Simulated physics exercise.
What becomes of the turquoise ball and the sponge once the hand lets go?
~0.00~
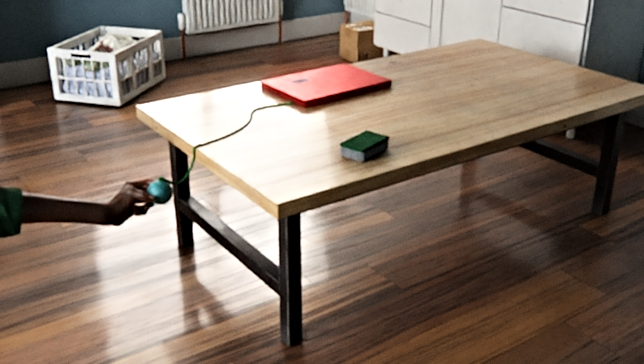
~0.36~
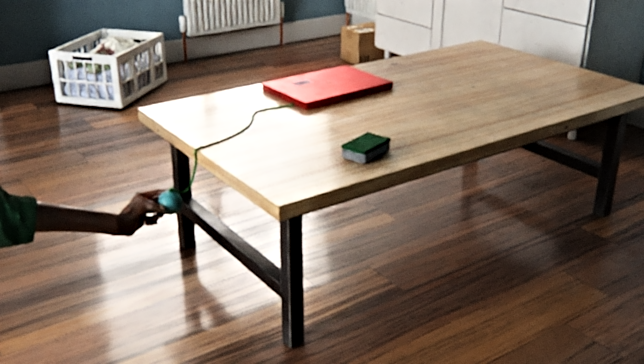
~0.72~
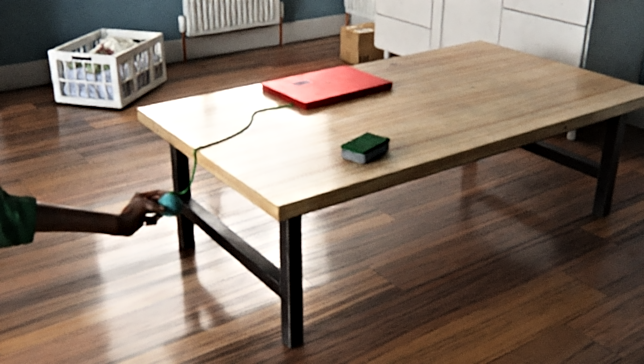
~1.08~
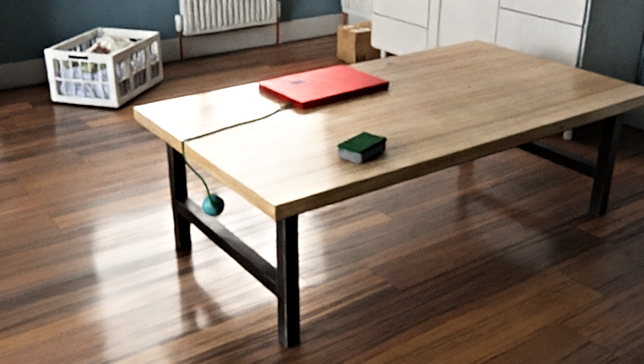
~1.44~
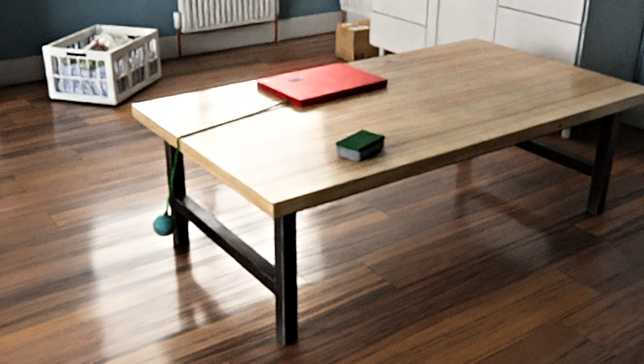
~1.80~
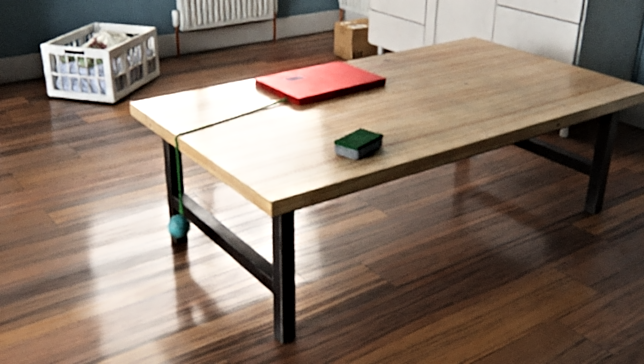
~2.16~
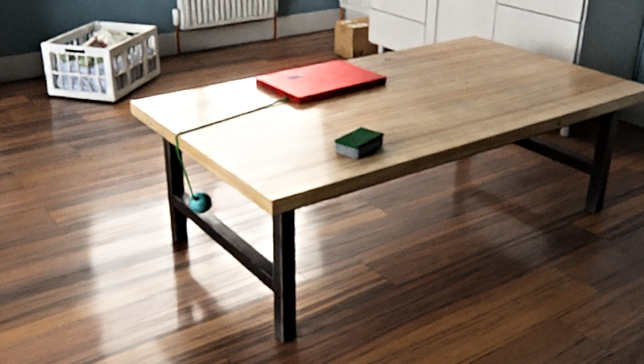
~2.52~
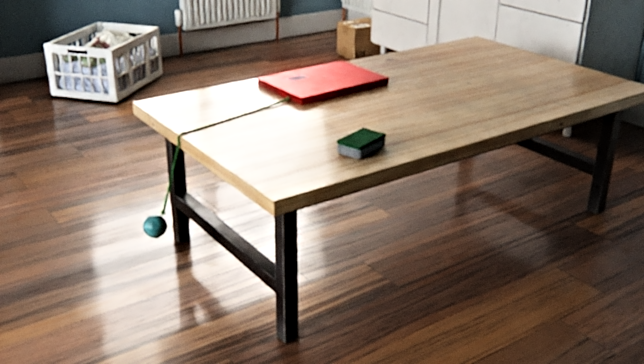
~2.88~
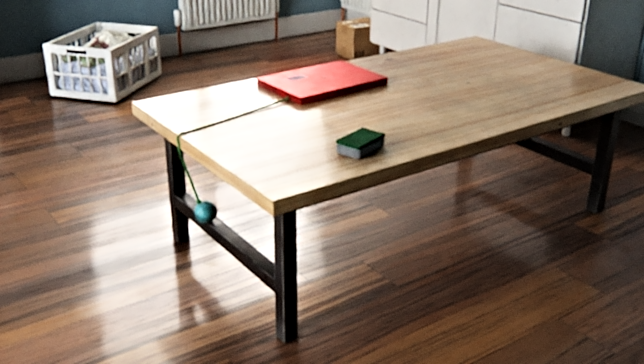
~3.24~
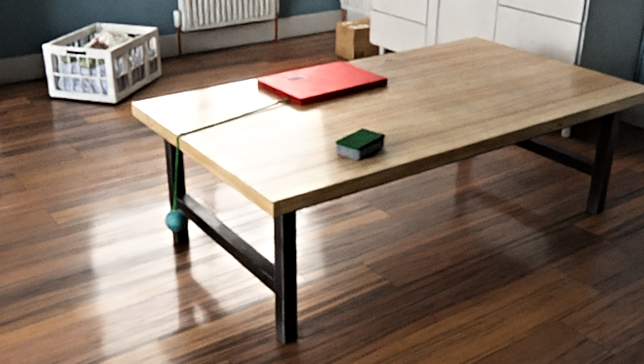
The turquoise ball ends up dangling on its string off the edge of the table, clear of the floor. The sponge keeps its place on the tabletop.
A turquoise ball, released by a hand, swings on its string from the table's edge.
